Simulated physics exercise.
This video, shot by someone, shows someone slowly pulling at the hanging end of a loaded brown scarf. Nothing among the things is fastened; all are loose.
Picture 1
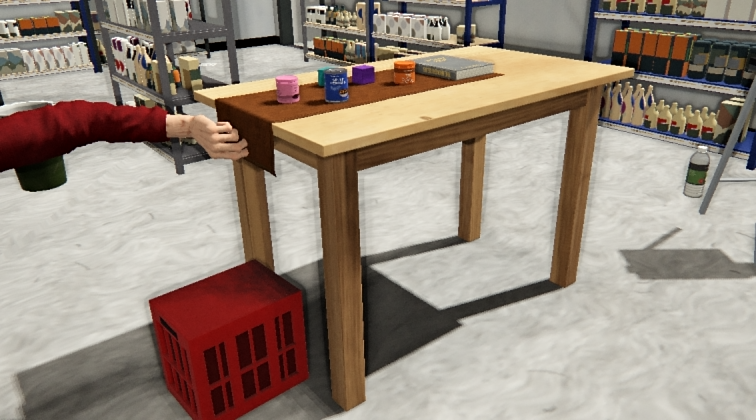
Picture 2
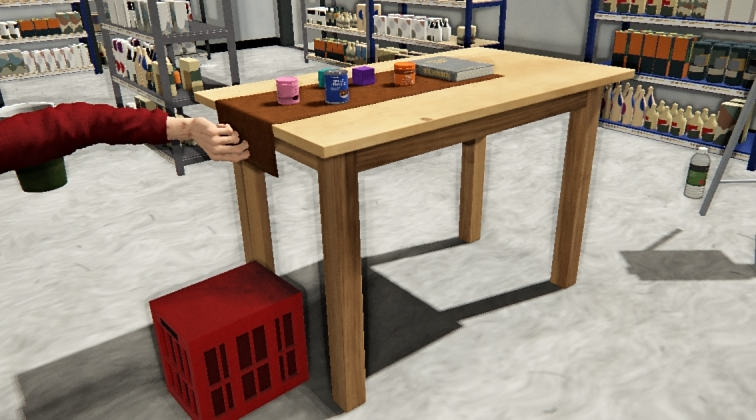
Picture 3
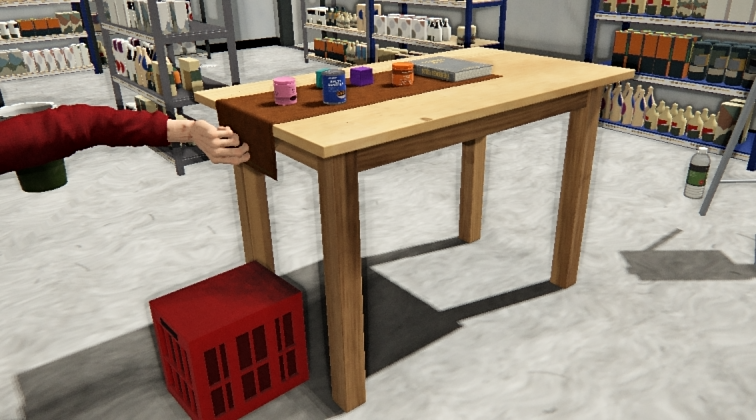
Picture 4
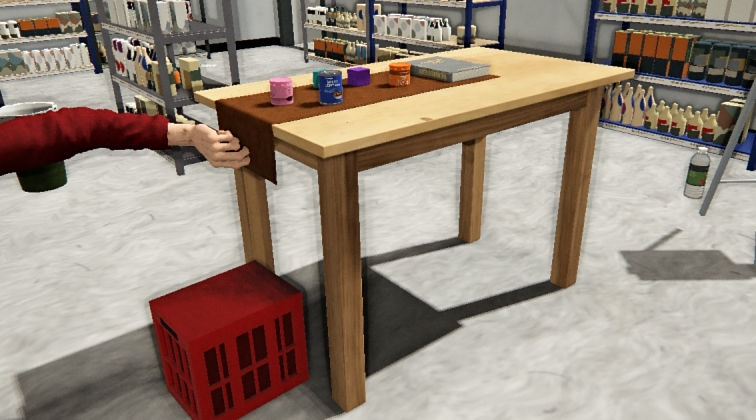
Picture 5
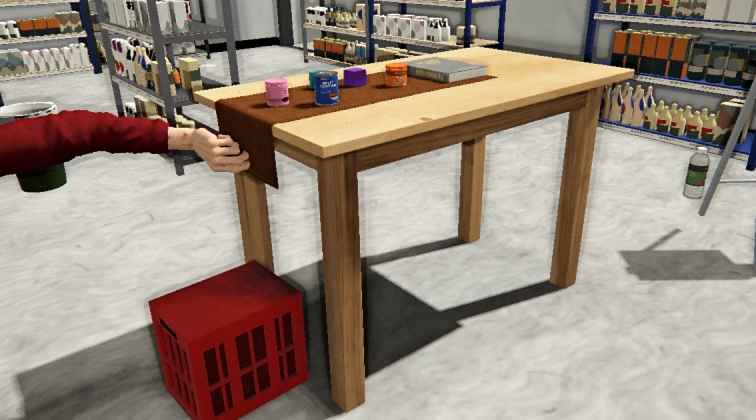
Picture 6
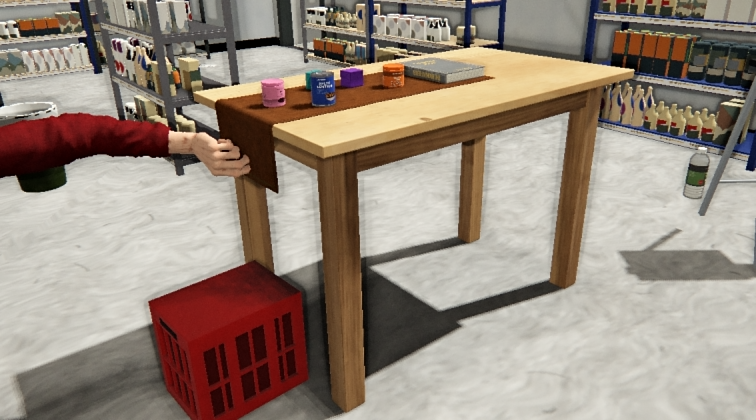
The clip shows a hand in a red sleeve slowly pulling down the hanging end of a brown cloth on a wooden table, as the colourful pots and flat grey object on it shift slightly left above a red crate.
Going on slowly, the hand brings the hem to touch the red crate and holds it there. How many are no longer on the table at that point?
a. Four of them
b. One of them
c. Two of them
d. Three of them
The answer is d.
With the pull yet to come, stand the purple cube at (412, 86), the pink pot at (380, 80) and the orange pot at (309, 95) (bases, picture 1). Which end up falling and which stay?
The purple cube? It stays where it is. The pink pot stays where it is, and the orange pot tips off.
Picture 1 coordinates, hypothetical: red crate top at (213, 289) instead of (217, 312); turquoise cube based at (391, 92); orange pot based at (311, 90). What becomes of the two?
Observed: Turquoise cube remains seated; orange pot departs.
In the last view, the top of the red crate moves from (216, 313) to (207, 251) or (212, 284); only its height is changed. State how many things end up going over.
Respectively 1 and 2.
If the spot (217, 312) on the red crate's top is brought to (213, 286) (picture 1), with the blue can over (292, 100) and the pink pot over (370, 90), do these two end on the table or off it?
In the end the blue can is no longer on top and the pink pot is still on top.
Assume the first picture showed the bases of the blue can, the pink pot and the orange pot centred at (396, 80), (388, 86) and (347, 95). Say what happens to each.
Blue can kept, pink pot kept, orange pot dropped.
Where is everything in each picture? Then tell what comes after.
The first picture shows hem (276, 176); pink pot (287, 77); blue can (336, 70); turquoise cube (329, 69); purple cube (363, 67); orange pot (404, 62); top of the crate (217, 312).
The second picture shows hem (279, 178); pink pot (287, 79).
The third picture shows hem (277, 181); blue can (333, 72).
The fourth picture shows hem (277, 185); turquoise cube (324, 71); top of the crate (217, 313).
The fifth picture shows hem (278, 189); purple cube (355, 69).
The sixth picture shows hem (278, 193); pink pot (272, 81); blue can (322, 73); turquoise cube (317, 72); purple cube (352, 70); orange pot (393, 65).
Early on, hem near (251, 212); all still up.
Midway, hem near (255, 262); pink pot and blue can gone.
Near the end, hem on the crate; pink pot, blue can and turquoise cube gone.
Finally, hem on the crate; pink pot, blue can and turquoise cube gone. It carries off three.
